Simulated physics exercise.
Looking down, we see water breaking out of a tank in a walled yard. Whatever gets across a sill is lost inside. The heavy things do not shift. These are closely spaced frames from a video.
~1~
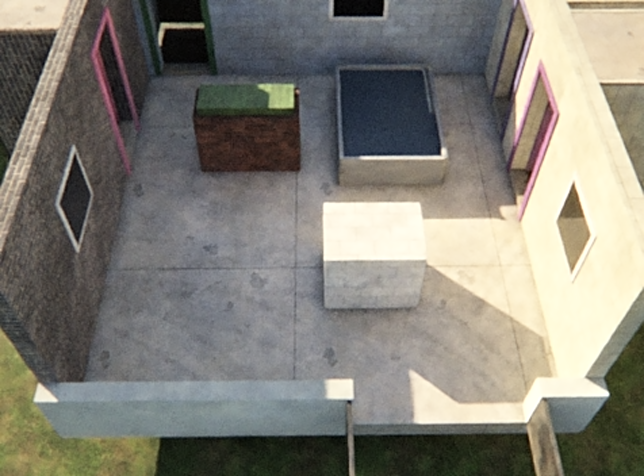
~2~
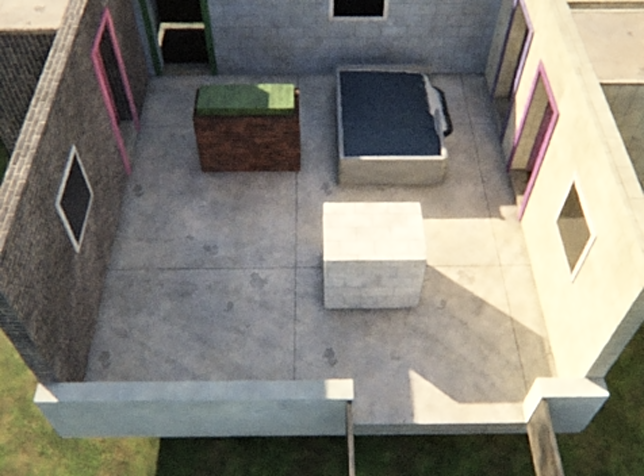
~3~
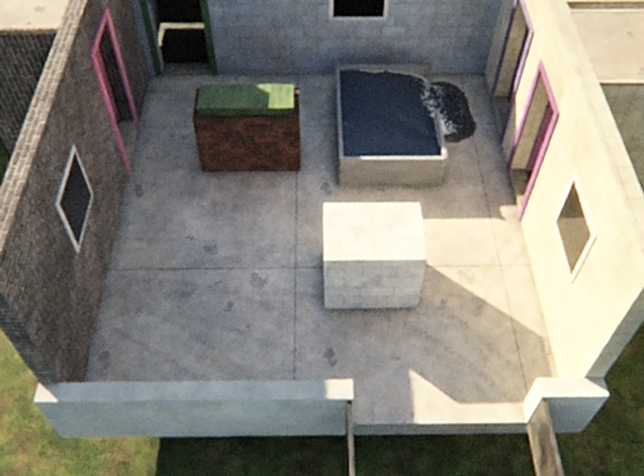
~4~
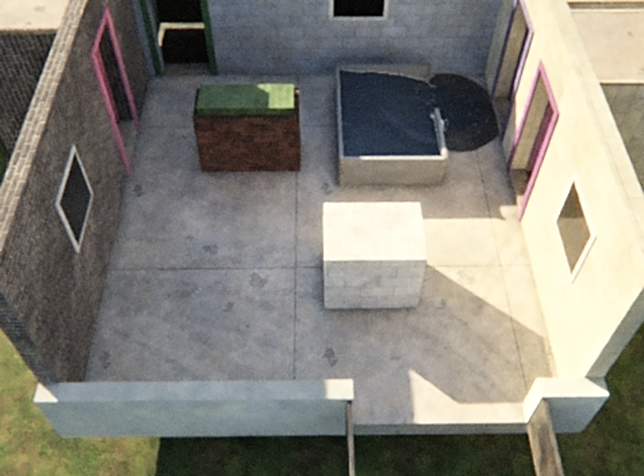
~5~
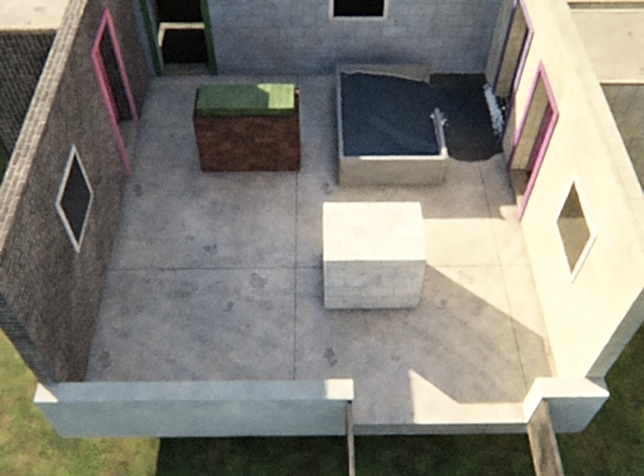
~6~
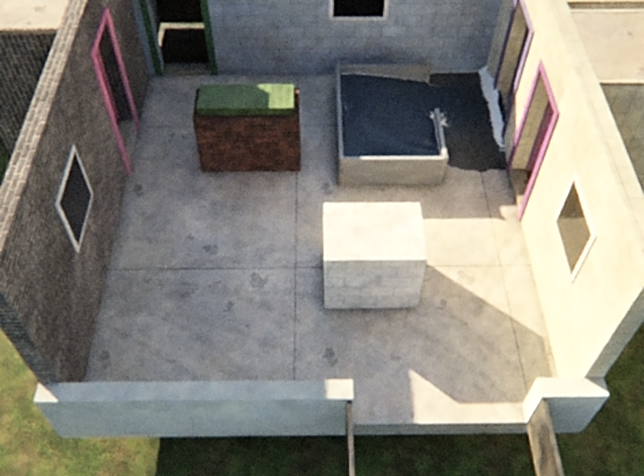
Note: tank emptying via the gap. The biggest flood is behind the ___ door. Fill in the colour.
The biggest flood is behind the blue door.
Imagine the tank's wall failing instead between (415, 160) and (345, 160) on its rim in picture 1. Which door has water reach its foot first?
The purple door.
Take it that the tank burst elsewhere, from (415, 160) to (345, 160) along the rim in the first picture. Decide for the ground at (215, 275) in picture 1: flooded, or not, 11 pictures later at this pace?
I'd say it's swamped there.
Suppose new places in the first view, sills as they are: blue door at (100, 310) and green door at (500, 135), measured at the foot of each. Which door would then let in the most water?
Most goes in at the green door.
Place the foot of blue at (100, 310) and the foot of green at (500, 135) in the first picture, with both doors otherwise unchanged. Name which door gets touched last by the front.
The door marked blue.
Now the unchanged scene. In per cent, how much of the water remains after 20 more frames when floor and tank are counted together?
Estimate: 90 per cent.
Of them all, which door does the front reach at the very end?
It's the pink-painted one.
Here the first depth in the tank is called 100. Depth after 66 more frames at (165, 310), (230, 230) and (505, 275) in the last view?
Taking the places in turn, I get roughly 4, 4 and 4 percent.
A moment on, water covers 10 % of the floor; blue door some in, purple door wet at the sill, nothing in, pink door not reached, green door not reached.
Next, water covers 15 % of the floor; blue door a lot in, purple door wet at the sill, nothing in, pink door not reached, green door not reached.
Then, water covers 35 % of the floor; blue door a lot in, purple door wet at the sill, nothing in, pink door not reached, green door wet at the sill, nothing in.
Later, water covers 50 % of the floor; blue door a lot in, purple door wet at the sill, nothing in, pink door wet at the sill, nothing in, green door wet at the sill, nothing in.
In the end, water covers 70 % of the floor; blue door a lot in, purple door wet at the sill, nothing in, pink door wet at the sill, nothing in, green door wet at the sill, nothing in; the blue door has let in the most.
